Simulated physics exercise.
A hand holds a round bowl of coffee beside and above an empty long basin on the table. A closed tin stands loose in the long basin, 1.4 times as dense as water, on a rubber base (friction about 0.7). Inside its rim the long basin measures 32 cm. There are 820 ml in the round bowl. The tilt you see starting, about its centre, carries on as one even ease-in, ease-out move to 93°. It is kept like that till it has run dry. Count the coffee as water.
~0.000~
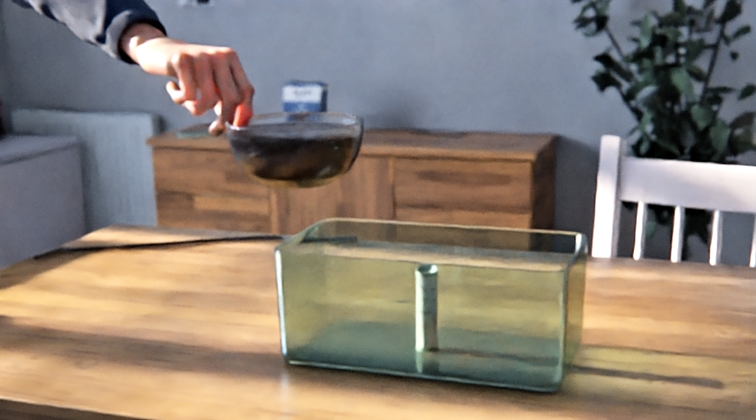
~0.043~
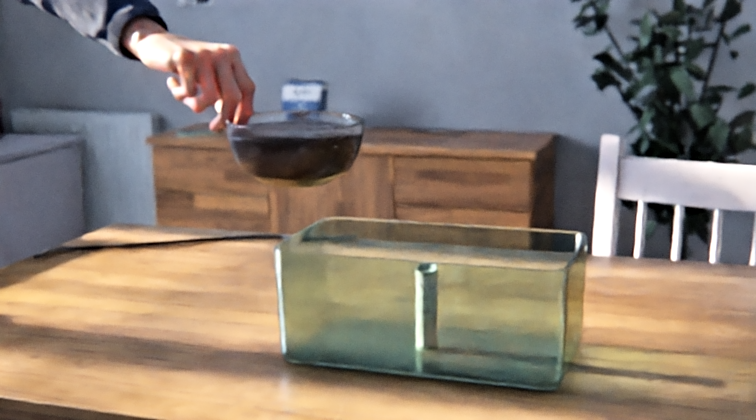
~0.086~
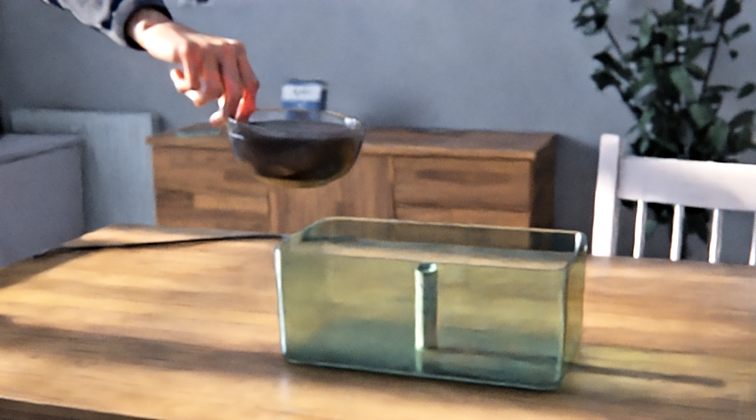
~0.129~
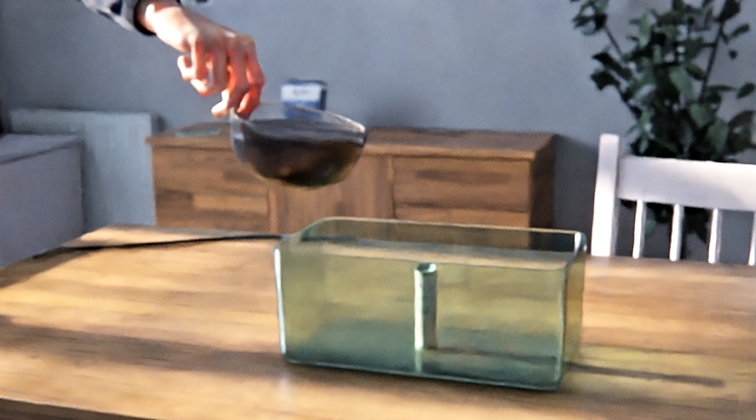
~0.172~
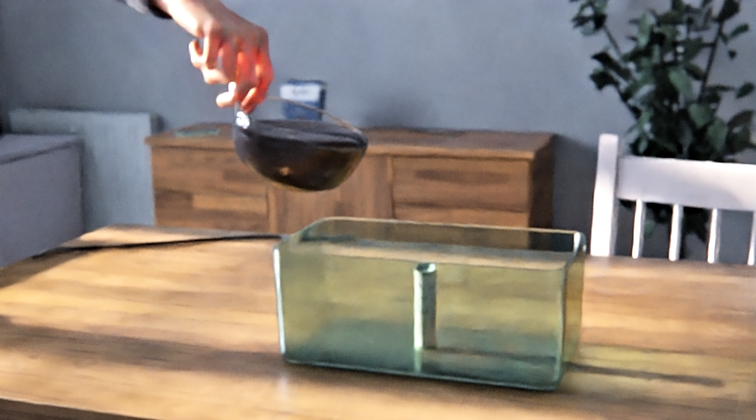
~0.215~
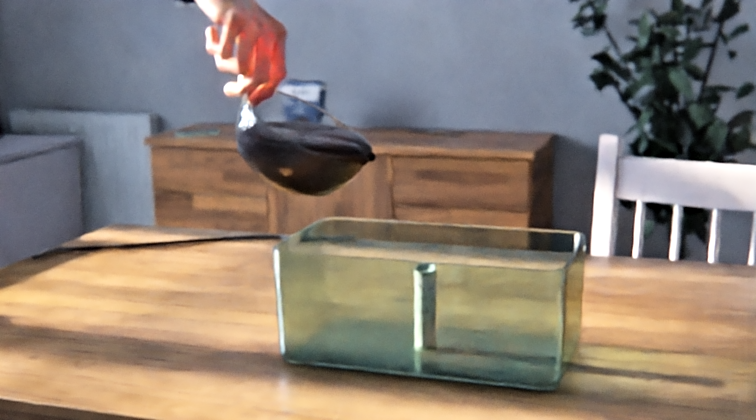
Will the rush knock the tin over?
The tin goes over.
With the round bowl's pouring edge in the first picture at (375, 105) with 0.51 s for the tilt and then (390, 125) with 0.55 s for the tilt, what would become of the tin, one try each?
First it topples; then it keeps standing.
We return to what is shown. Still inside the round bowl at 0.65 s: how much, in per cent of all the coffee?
About 3 per cent.
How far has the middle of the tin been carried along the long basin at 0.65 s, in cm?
Some 3 cm.
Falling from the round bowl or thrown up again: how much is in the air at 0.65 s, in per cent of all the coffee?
Near 3 in a hundred.
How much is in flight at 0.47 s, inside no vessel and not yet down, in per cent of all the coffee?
Some 28 per cent.
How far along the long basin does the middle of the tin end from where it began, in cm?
Some 7.5 cm.
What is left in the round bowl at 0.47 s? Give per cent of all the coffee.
Some 20 per cent.
After 0.47 s the tilt is 88° and 20 per cent is still to pour; the tin stands where it began.
After 0.65 s the tilt is 93° and 3 per cent is still to pour; the tin leans 15°.
After 0.84 s the tilt is 93° and 0 per cent is still to pour; the tin lies on its side.
After 1.05 s the tilt is 93° and 0 per cent is still to pour; the tin lies on its side.
In the end the tin lies on its side.
